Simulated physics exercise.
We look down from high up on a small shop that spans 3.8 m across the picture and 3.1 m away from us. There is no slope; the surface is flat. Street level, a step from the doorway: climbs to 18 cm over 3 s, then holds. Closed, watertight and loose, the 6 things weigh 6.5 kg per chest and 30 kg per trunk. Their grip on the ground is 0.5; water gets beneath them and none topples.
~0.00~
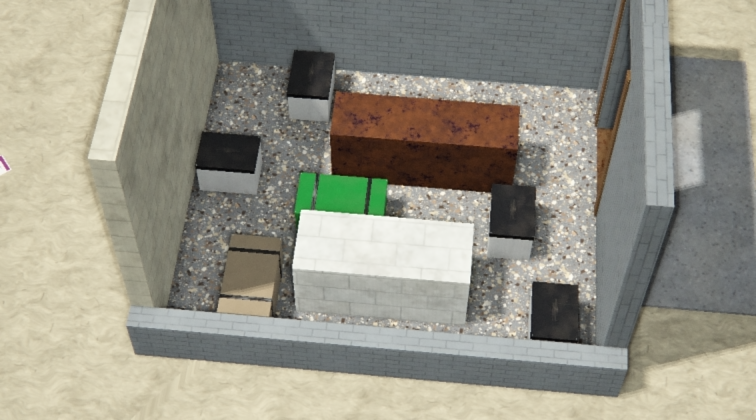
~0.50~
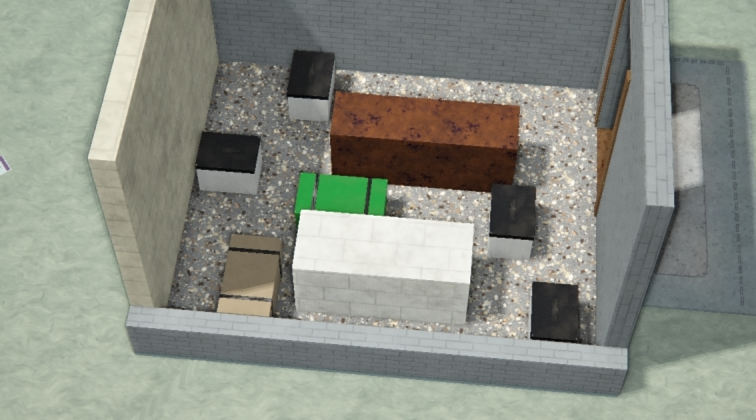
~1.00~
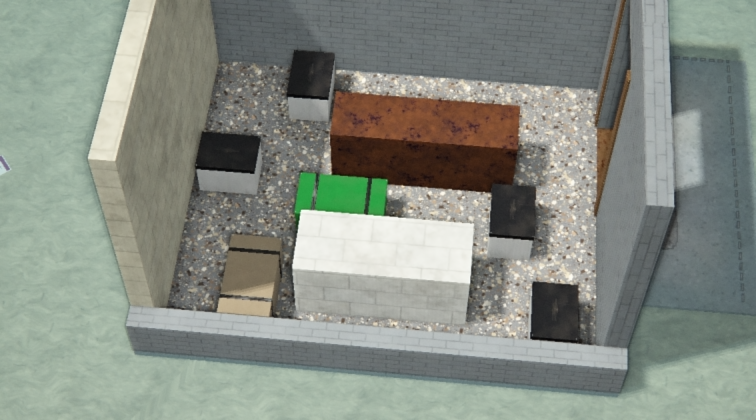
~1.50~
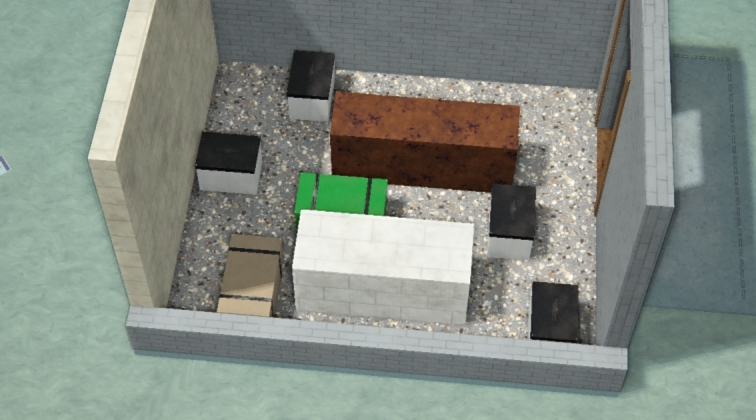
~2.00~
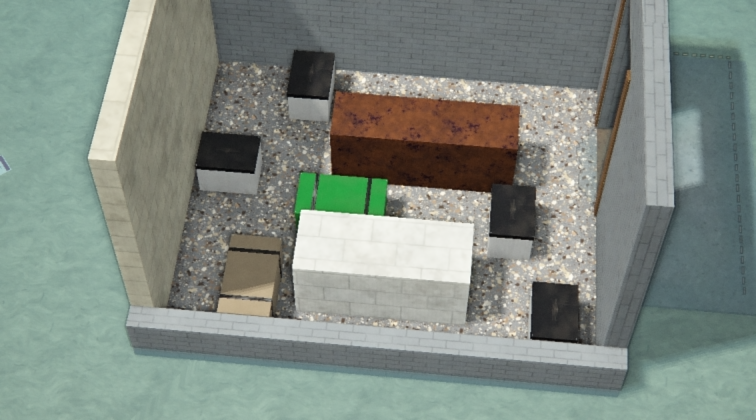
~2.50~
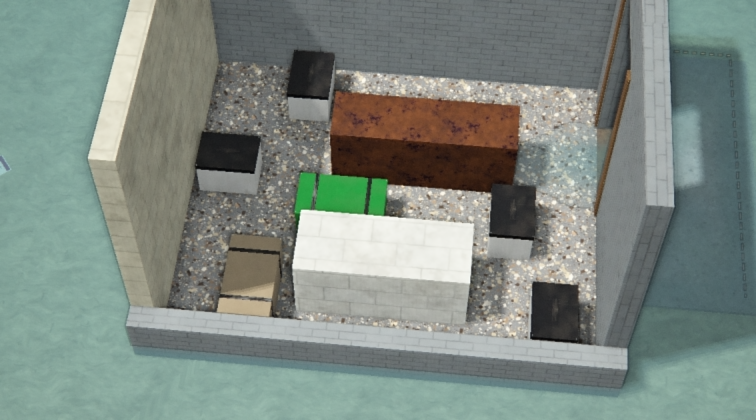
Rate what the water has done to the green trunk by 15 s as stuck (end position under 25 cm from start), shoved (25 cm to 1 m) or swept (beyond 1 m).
The green trunk is shoved.
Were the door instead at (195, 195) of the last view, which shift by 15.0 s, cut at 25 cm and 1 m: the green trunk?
By then the green trunk has been carried a long way.
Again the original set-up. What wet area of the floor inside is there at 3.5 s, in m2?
2.5 m2.
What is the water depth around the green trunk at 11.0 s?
Around 9 cm.
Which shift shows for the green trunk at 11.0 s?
It is about 5 cm out of place by then.
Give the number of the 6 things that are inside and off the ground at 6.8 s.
It comes to 4.
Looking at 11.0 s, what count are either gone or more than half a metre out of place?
By then 4.
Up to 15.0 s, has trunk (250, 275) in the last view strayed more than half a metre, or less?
It is within.
After 3.5 s the green trunk is near (341, 196), 0.0 m from its start, aground; 0 afloat.
After 6.8 s the green trunk is near (341, 196), 0.0 m from its start, aground; 4 afloat.
After 11.0 s the green trunk is near (347, 192), 0.1 m from its start, afloat; 6 afloat.
After 15.0 s the green trunk is near (418, 184), 0.7 m from its start, afloat; 6 afloat.
